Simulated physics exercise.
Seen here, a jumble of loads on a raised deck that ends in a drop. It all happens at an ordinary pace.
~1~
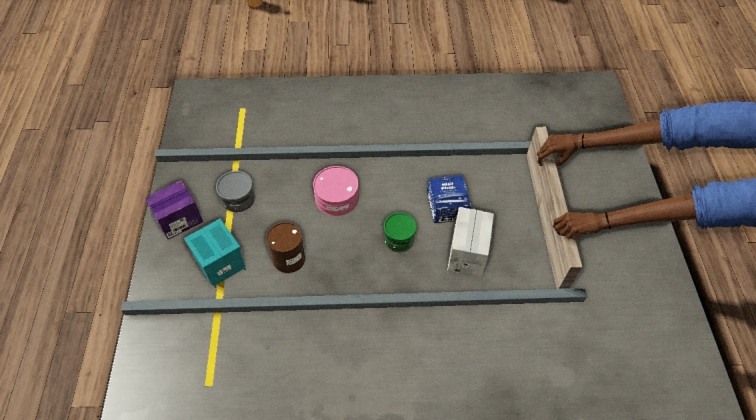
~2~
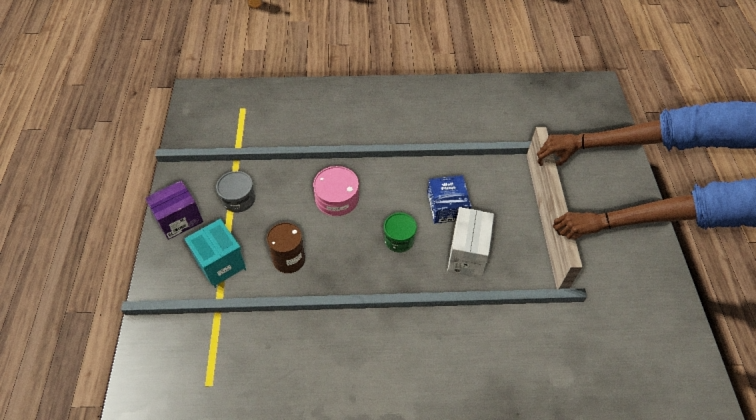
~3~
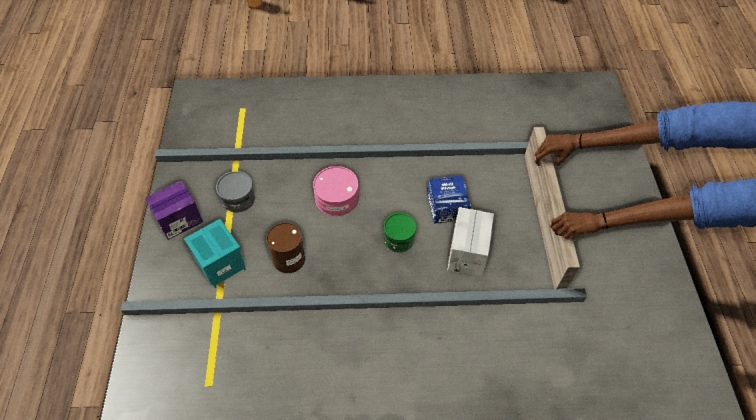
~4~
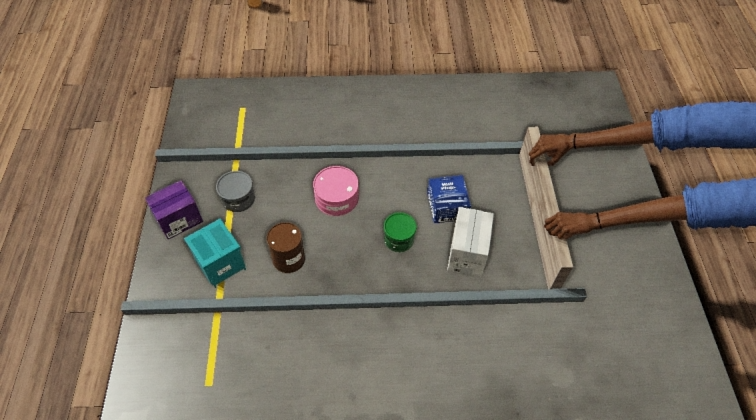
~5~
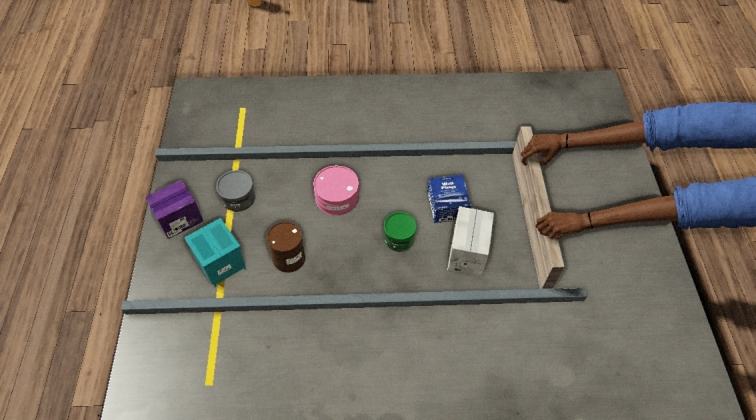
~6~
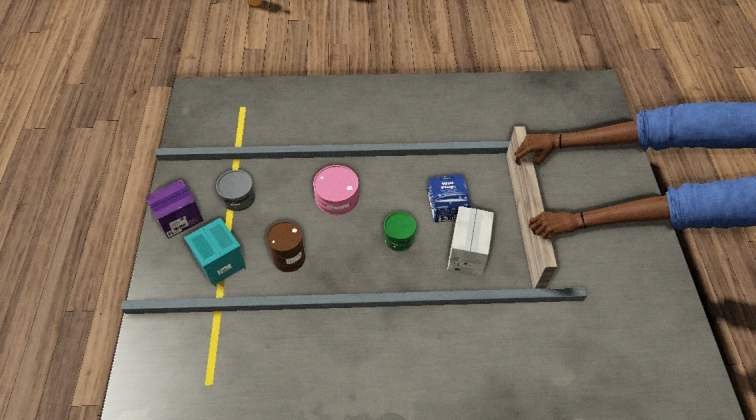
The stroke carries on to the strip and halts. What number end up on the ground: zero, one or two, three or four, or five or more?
The number that fall off is one or two.
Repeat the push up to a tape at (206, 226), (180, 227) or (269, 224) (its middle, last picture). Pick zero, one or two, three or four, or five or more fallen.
Taking them in turn, 3 or 4; more than four; no fall at all.
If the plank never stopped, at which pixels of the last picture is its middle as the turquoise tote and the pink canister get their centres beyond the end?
At (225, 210) for the turquoise tote; at (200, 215) for the pink canister.
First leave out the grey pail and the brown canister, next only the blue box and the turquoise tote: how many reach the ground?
It would be 0 and 0.
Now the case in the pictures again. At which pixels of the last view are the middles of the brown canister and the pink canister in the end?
First (167, 254), then (174, 188).
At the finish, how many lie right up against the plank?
2 of them.
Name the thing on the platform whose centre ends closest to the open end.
Foremost is the turquoise tote.
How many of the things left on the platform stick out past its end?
The number is 2.
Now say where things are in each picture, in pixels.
The first frame shows purple parcel (175, 210); turquoise tote (217, 254); grey pail (236, 192); plank (551, 205); tape (228, 226).
The second frame shows turquoise tote (217, 254); white parcel (470, 243).
The third frame shows grey pail (236, 192); blue box (448, 200).
The fourth frame shows purple parcel (175, 210); brown canister (287, 248).
The fifth frame shows turquoise tote (217, 253); plank (535, 205).
The sixth frame shows purple parcel (175, 209); turquoise tote (217, 253); grey pail (237, 191); plank (529, 205); tape (228, 225).
Early on, none off yet; purple parcel at rest near (175, 209); turquoise tote at rest near (217, 253); grey pail at rest near (237, 191).
A while later, none off yet; purple parcel at rest near (175, 209); turquoise tote at rest near (217, 253); grey pail moving near (232, 191).
Finally, the number that fall off is one or two; lost, grey pail.
